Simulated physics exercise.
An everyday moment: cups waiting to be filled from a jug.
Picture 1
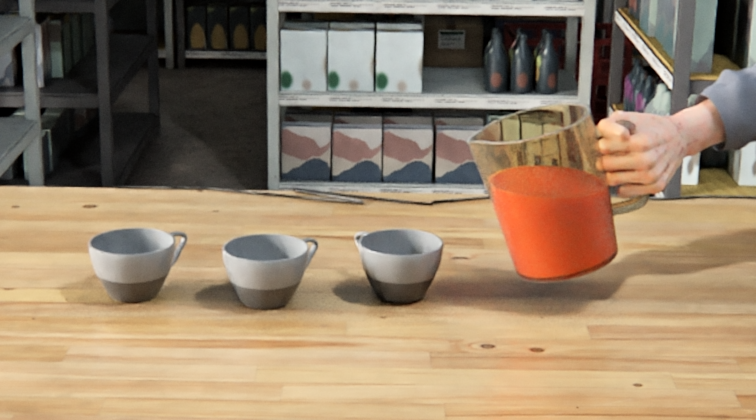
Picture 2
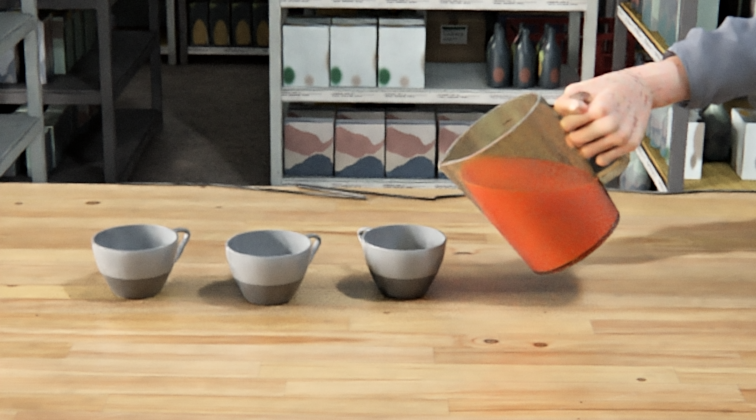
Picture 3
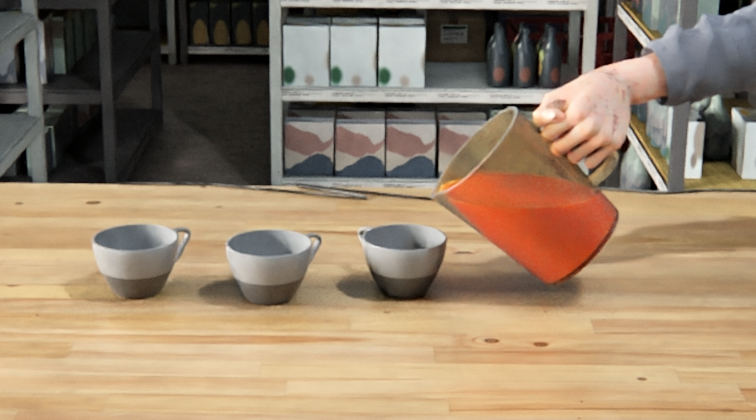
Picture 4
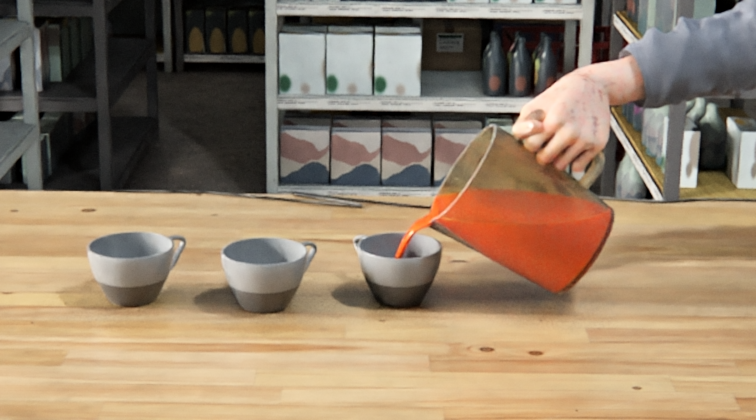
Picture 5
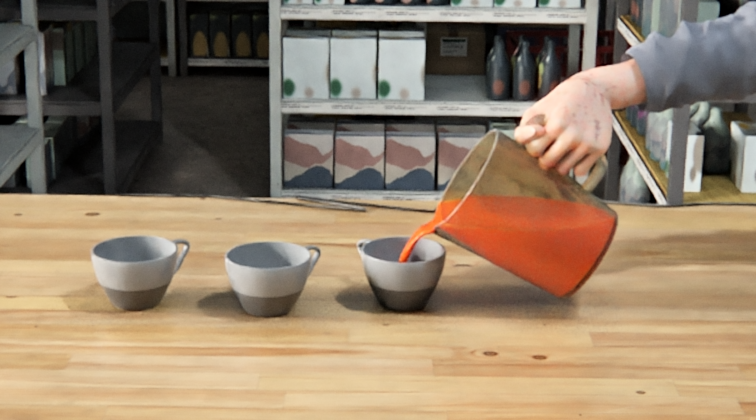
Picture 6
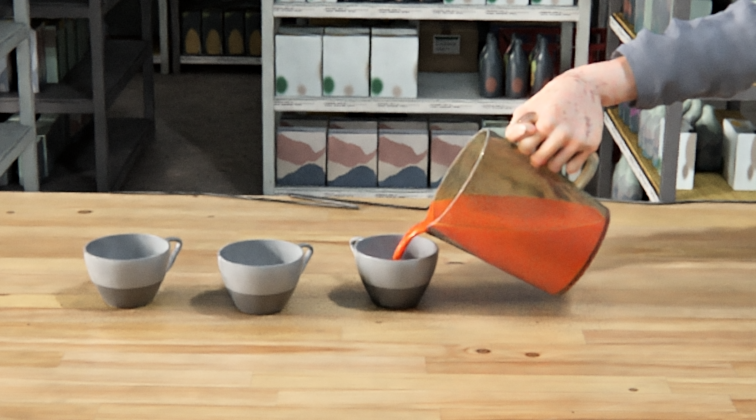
A hand tilts a jug leftward and pours orange-red liquid into the nearest of three cups.
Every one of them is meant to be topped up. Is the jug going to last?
The tomato juice is enough.
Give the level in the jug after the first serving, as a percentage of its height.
Near 45 in a hundred.
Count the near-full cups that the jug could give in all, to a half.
About 4.0.
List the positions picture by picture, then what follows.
In the first picture, a hand has the jug; jug (550, 190) about half full; three cups, the last at (133, 265).
In the second picture, the jug is tipped; jug (533, 183) tipped 35° with all of its load; the first is empty.
In the third picture, the jug is tipped; jug (528, 197) tipped 45° with all of its load; three cups, the last at (137, 261).
In the fourth picture, the stream is running; jug (521, 210) tipped 55° with nearly all of its load; the first is about a quarter full.
In the fifth picture, the stream is running; jug (524, 215) tipped 60° with nearly all of its load; three cups, the last at (136, 273).
In the sixth picture, the stream is running; jug (517, 213) tipped 60° with nearly all of its load; the first is about half full.
Shortly, the first is about two thirds full.
Then, the first is done and the jug has about three quarters of its load.
At the finish, all three are full and about a quarter of the tomato juice is over.
